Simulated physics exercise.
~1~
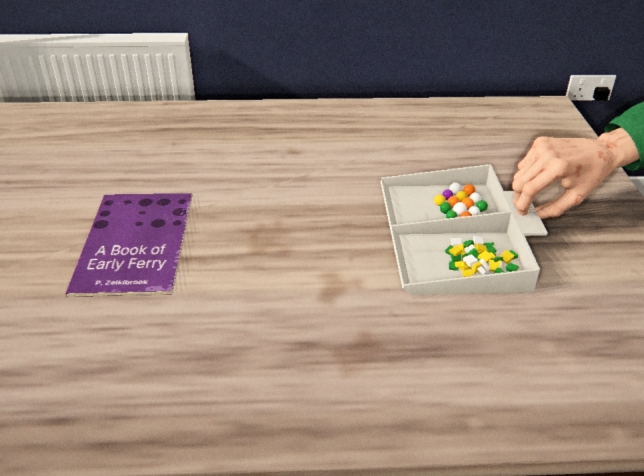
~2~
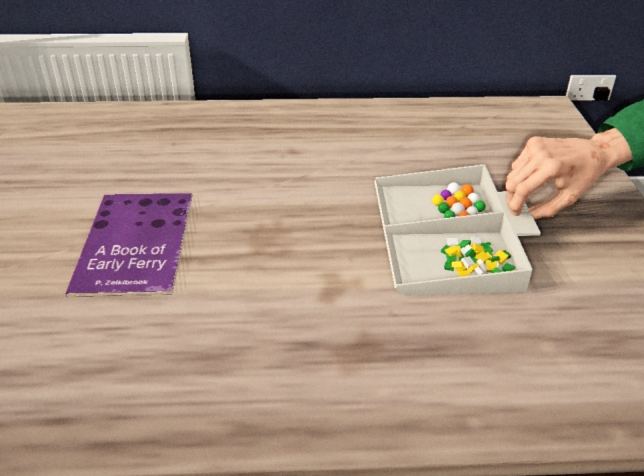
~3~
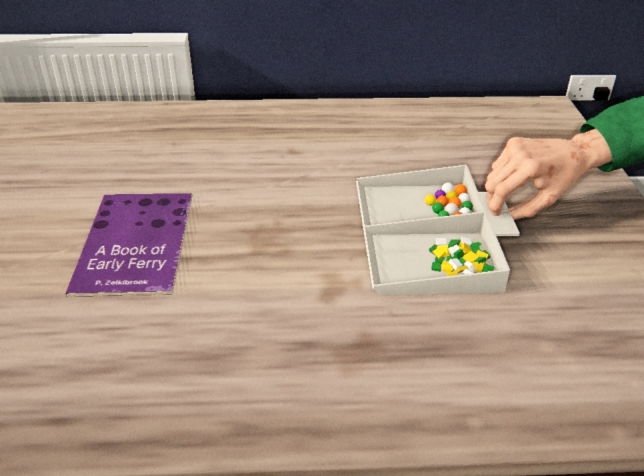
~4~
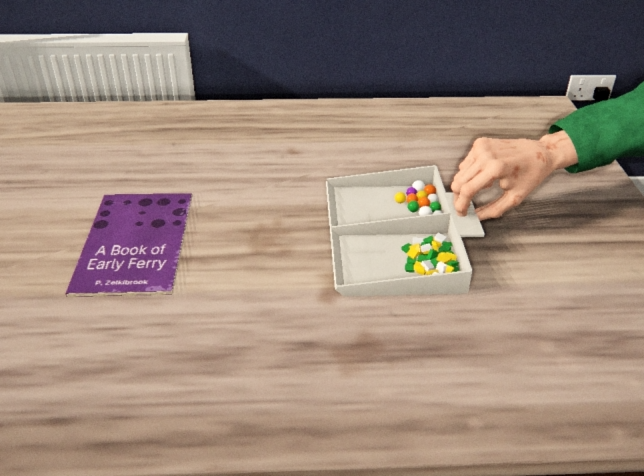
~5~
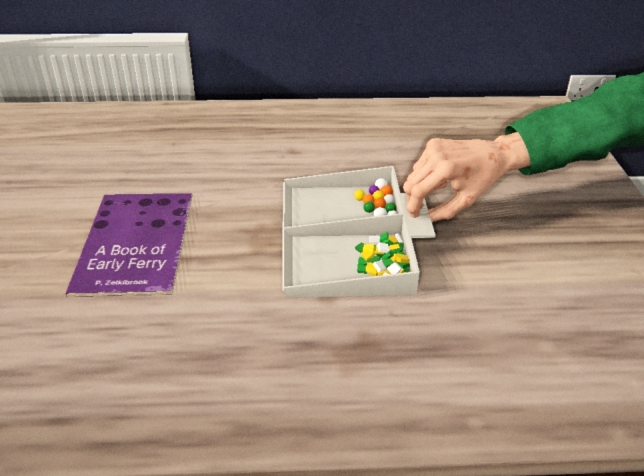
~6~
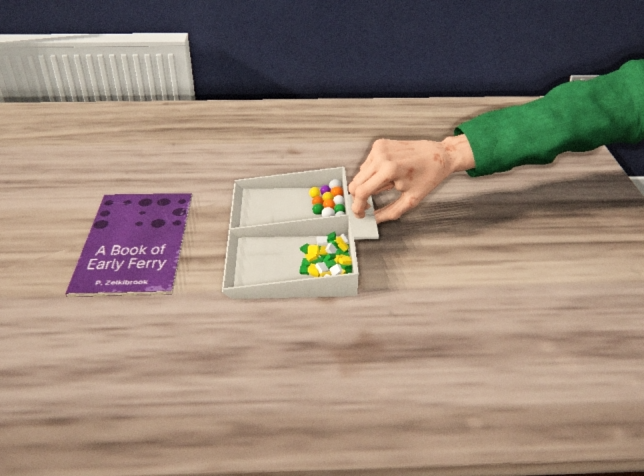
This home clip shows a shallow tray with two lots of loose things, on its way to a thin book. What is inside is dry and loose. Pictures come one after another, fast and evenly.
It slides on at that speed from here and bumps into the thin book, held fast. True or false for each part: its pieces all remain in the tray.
Near portion - false; far portion - false.
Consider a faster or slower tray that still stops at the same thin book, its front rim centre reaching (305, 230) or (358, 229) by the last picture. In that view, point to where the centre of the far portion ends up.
In the first try it comes to rest at (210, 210), and in the second at (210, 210).
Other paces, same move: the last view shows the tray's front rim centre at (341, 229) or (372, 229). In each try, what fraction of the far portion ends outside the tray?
Roughly 0 per cent, and 0 per cent.
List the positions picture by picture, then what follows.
In the first frame, front rim at (391, 228), at rest; thin book at (127, 264); near portion at (479, 262), some mosaic tiles; far portion at (454, 202), a few gumballs.
In the second frame, front rim at (384, 229), hardly any of the way covered; far portion at (452, 202).
In the third frame, front rim at (364, 229), a small part of the way covered; near portion at (463, 263).
In the fourth frame, front rim at (331, 230), about a quarter of the way covered; far portion at (424, 203).
In the fifth frame, front rim at (284, 230), about half of the way covered; near portion at (388, 256).
In the sixth frame, front rim at (229, 232), most of the way covered; thin book at (127, 264); near portion at (330, 259); far portion at (329, 205).
Then, 0.03 s after the last picture, tray still sliding, front rim near (205, 232); near portion all inside; far portion all inside.
Then, 0.16 s after the last picture, tray stopped at the thin book; near portion about a quarter out of the tray; far portion about a quarter out of the tray.
Then, 0.37 s after the last picture, tray stopped at the thin book; near portion about a third out of the tray; far portion about half out of the tray.
By the end, tray stopped at the thin book; near portion about half out of the tray; far portion about half out of the tray.
